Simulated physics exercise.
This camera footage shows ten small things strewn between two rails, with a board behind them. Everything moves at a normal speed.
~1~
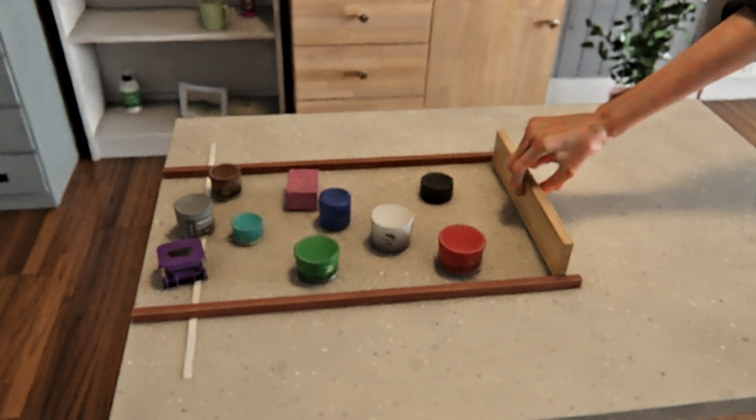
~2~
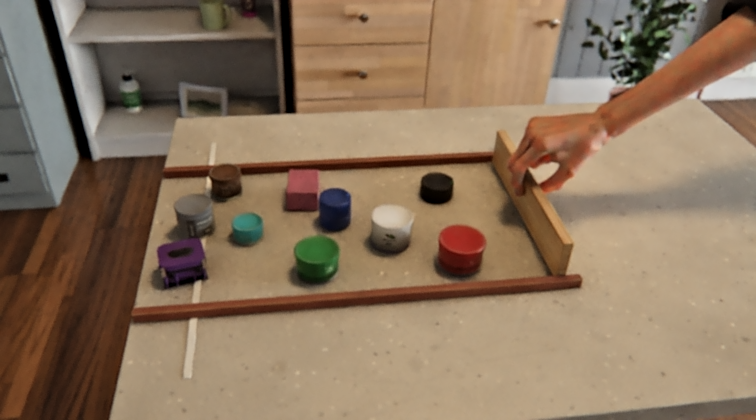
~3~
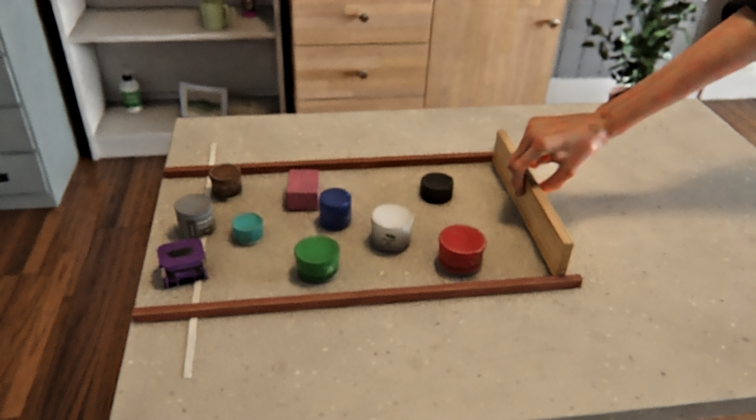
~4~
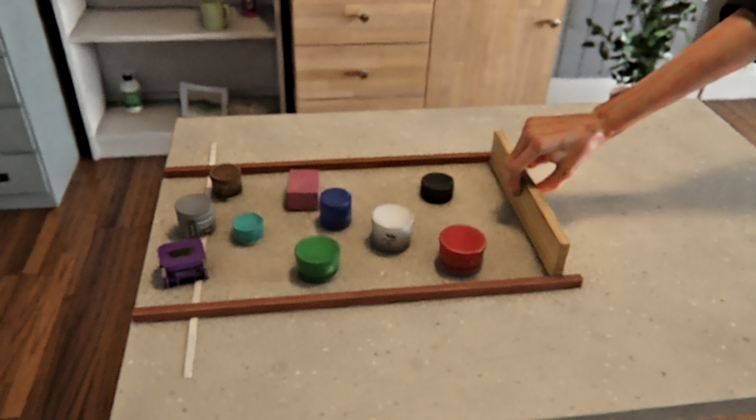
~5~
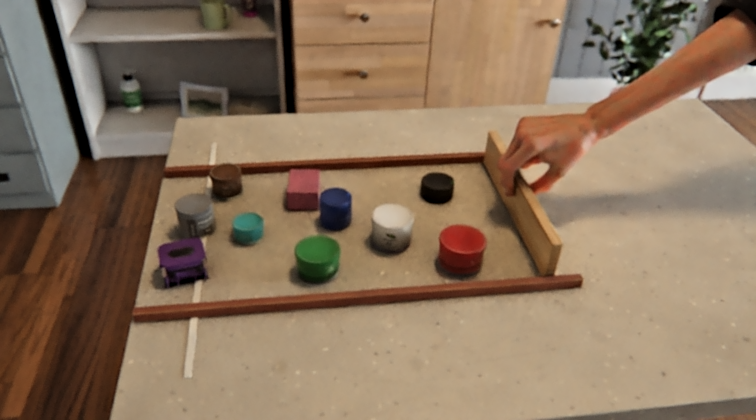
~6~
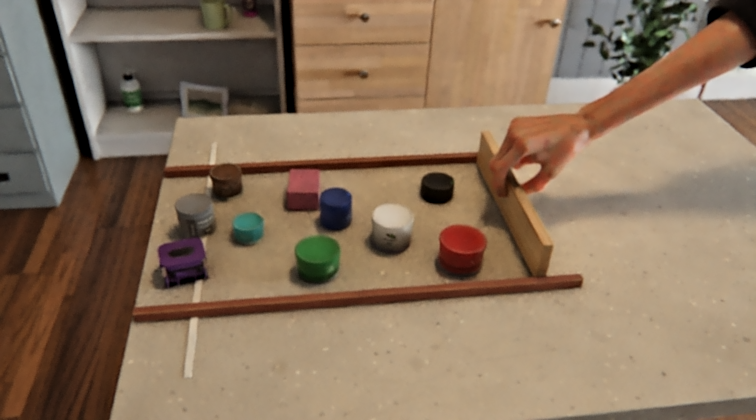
On a speckled countertop, a hand slides a wooden board slightly left behind small scattered objects.
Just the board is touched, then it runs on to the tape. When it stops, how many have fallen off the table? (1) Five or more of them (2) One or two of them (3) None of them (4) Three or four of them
Answer: 4.
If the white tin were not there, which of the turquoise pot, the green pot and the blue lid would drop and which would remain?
Turquoise pot still up; green pot down; blue lid still up.
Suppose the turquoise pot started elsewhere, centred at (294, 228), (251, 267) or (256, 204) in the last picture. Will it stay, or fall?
Going through the places in order, it keeps its spot, it ends up falling, and it keeps its spot.
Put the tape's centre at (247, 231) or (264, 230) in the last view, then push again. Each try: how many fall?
First try 1, second try 0.
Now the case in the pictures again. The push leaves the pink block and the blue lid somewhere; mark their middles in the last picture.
Listed in order, first is (165, 188) and the other is (187, 218).
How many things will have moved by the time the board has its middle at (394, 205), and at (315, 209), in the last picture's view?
It comes to 3 for the first spot, 6 for the other.
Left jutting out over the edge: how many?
The number would be 2.
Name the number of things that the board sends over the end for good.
The answer is exactly 4.
Soon after, none off yet; purple case at rest near (183, 262); grey tub at rest near (196, 217); brown tin at rest near (227, 181).
Then, none off yet; purple case at rest near (183, 262); grey tub at rest near (196, 217); brown tin moving near (222, 181).
At rest, the number that fall off is three or four; fallen, green pot, brown tin, grey tub and purple case.
